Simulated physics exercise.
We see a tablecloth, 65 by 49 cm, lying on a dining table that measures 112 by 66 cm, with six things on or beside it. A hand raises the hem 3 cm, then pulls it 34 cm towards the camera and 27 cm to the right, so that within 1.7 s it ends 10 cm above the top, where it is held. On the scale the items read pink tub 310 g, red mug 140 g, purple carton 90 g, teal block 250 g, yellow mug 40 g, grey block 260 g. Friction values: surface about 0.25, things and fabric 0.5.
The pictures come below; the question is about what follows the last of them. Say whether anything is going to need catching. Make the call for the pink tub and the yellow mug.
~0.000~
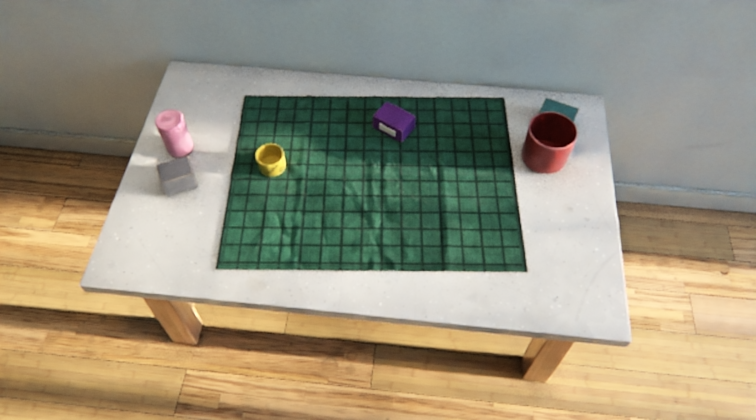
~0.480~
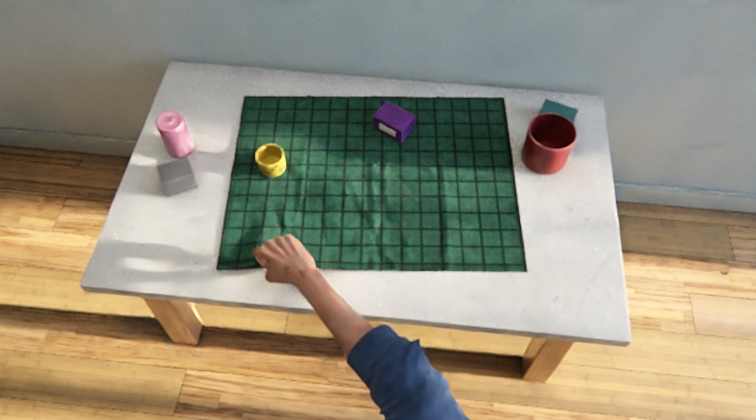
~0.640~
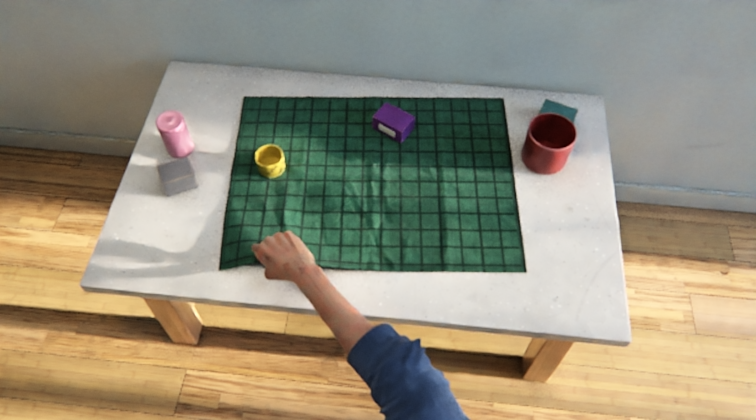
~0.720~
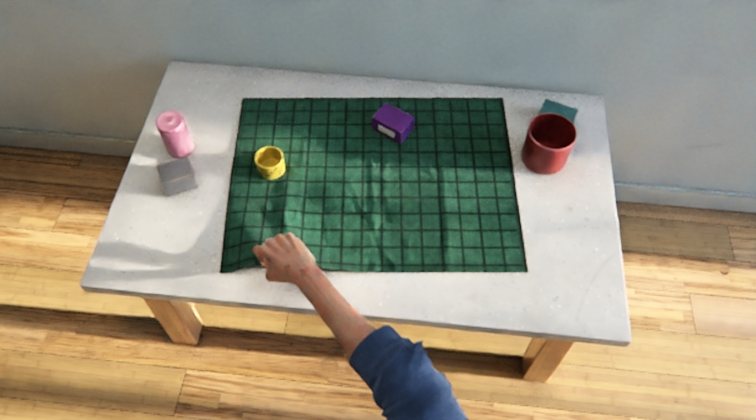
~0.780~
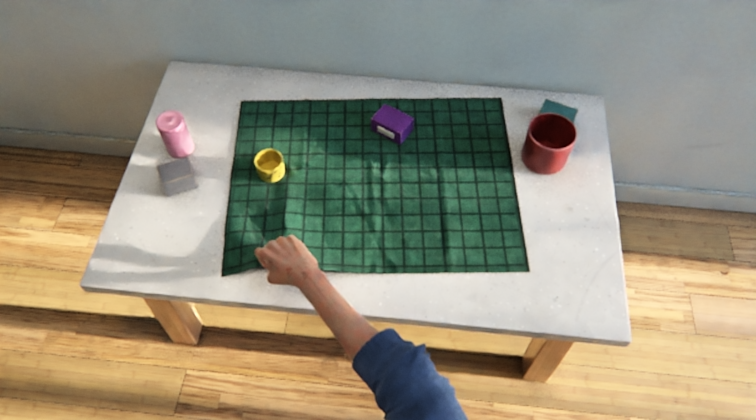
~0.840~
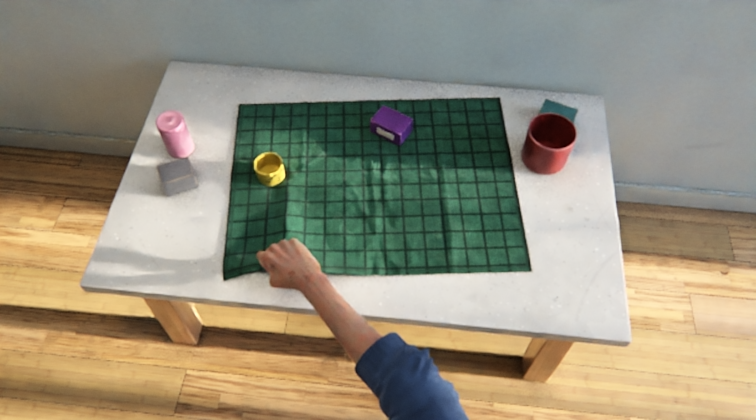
In order: The pink tub won't leave; the yellow mug won't stay.
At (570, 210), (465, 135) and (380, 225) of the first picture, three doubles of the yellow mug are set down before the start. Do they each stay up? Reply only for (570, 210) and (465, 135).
The first one survives on top, and the other survives on top.
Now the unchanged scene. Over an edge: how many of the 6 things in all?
1.
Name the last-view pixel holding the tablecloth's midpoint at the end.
Around (392, 313).
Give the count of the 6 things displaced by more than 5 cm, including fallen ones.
I make it 2.
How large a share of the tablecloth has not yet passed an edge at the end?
I'd estimate close to 50 per cent.
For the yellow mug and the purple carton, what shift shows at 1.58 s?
The yellow mug is 30 cm out, the purple carton 20 cm.
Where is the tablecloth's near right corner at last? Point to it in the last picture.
In the final picture you'd find it somewhere near (596, 320).
By 1.2 s, 95 % of the tablecloth is still over the top; yellow mug 14 cm off its start, purple carton 8 cm off its start.
By 1.6 s, 85 % of the tablecloth is still over the top; yellow mug 29 cm off its start, purple carton 18 cm off its start.
By 2.0 s, 65 % of the tablecloth is still over the top; yellow mug over the edge, purple carton 30 cm off its start at (370, 221).
By 2.3 s, 50 % of the tablecloth is still over the top; yellow mug over the edge, purple carton 34 cm off its start.
By 3.9 s, 50 % of the tablecloth is still over the top; yellow mug over the edge, pink tub 0 cm off its start at (170, 120), purple carton 34 cm off its start at (371, 240).
